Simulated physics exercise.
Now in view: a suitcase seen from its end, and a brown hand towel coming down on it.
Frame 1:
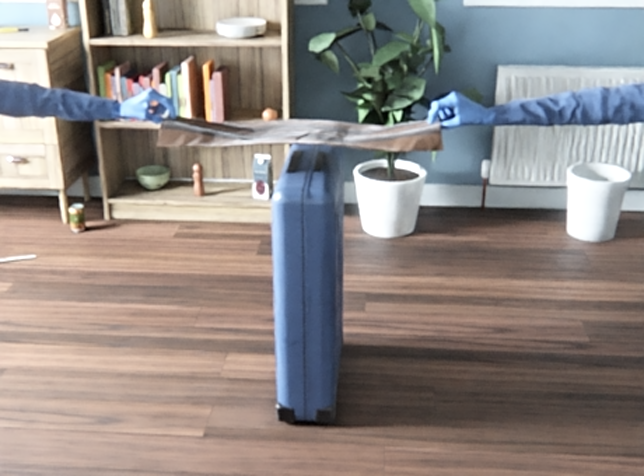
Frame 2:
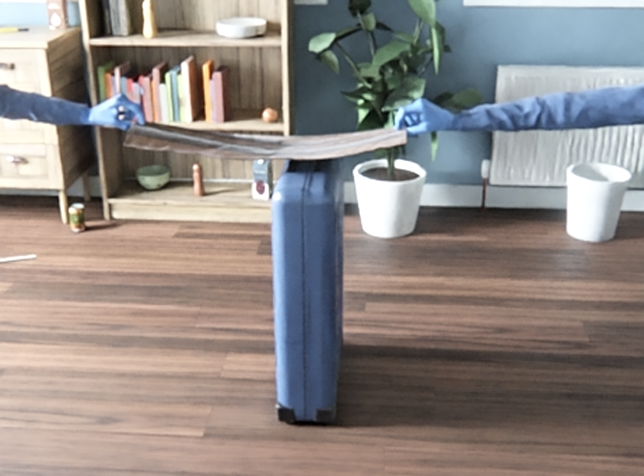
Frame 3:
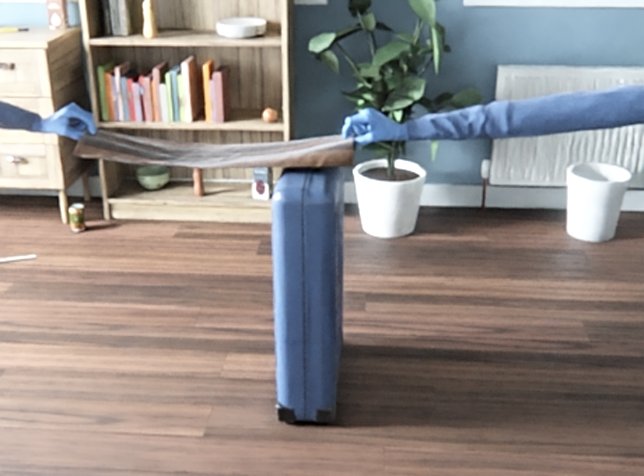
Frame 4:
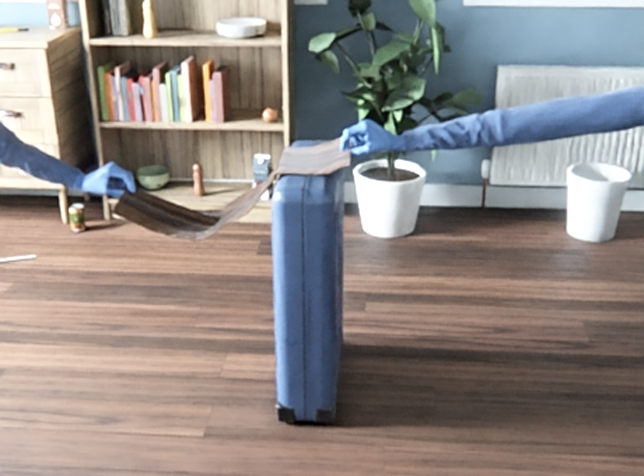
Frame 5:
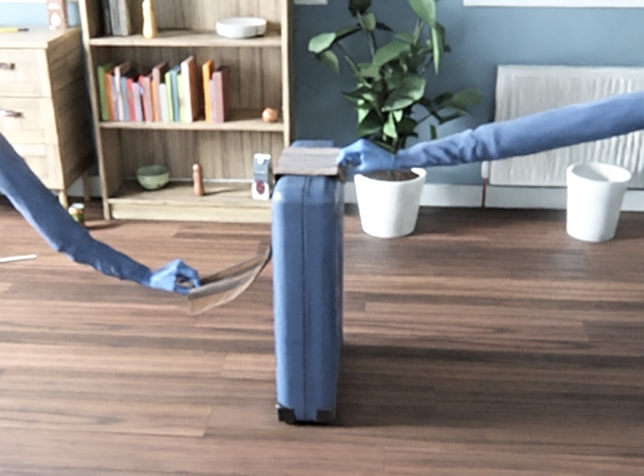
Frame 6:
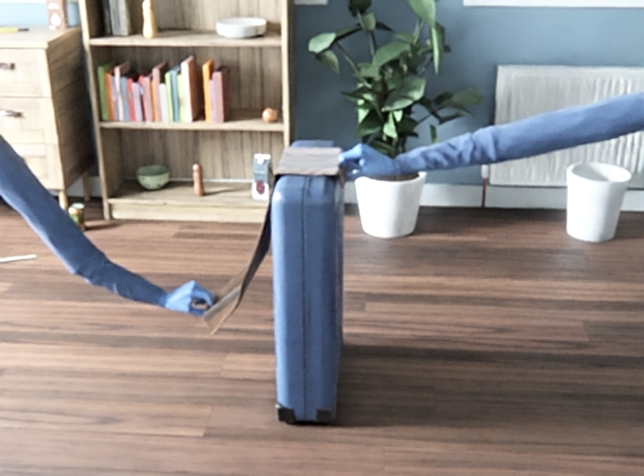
In a room with a dark wooden floor, seen from the front by a still camera, a bookshelf, a leafy plant in a white pot and a white radiator line the back. A blue suitcase stands end-on in the middle, and two blue-gloved hands stretch a brown cloth above it. The hands shift the cloth left and lower it onto the top, then the left hand swings its end down beside the suitcase.
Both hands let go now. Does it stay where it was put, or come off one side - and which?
It comes off leftwards.
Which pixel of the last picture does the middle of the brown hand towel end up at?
You'll find it around (263, 379) in the last picture.
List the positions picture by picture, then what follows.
Left end (161, 146); right end (438, 151); top of the suitcase (302, 195), in the first frame.
Left end (128, 147); right end (402, 144), in the second frame.
Left end (76, 156); right end (349, 167); top of the suitcase (302, 195), in the third frame.
Left end (115, 215); right end (345, 167), in the fourth frame.
Left end (193, 315); right end (341, 182), in the fifth frame.
Left end (213, 334); right end (341, 185); far more of it on the left, in the sixth frame.
Then, 0.30 s past the final frame, hand towel sliding left.
Then, 0.56 s past the final frame, hand towel in a heap on the floor near (263, 373).
When it is over, hand towel in a heap on the floor near (262, 379). The brown hand towel falls on the left side.
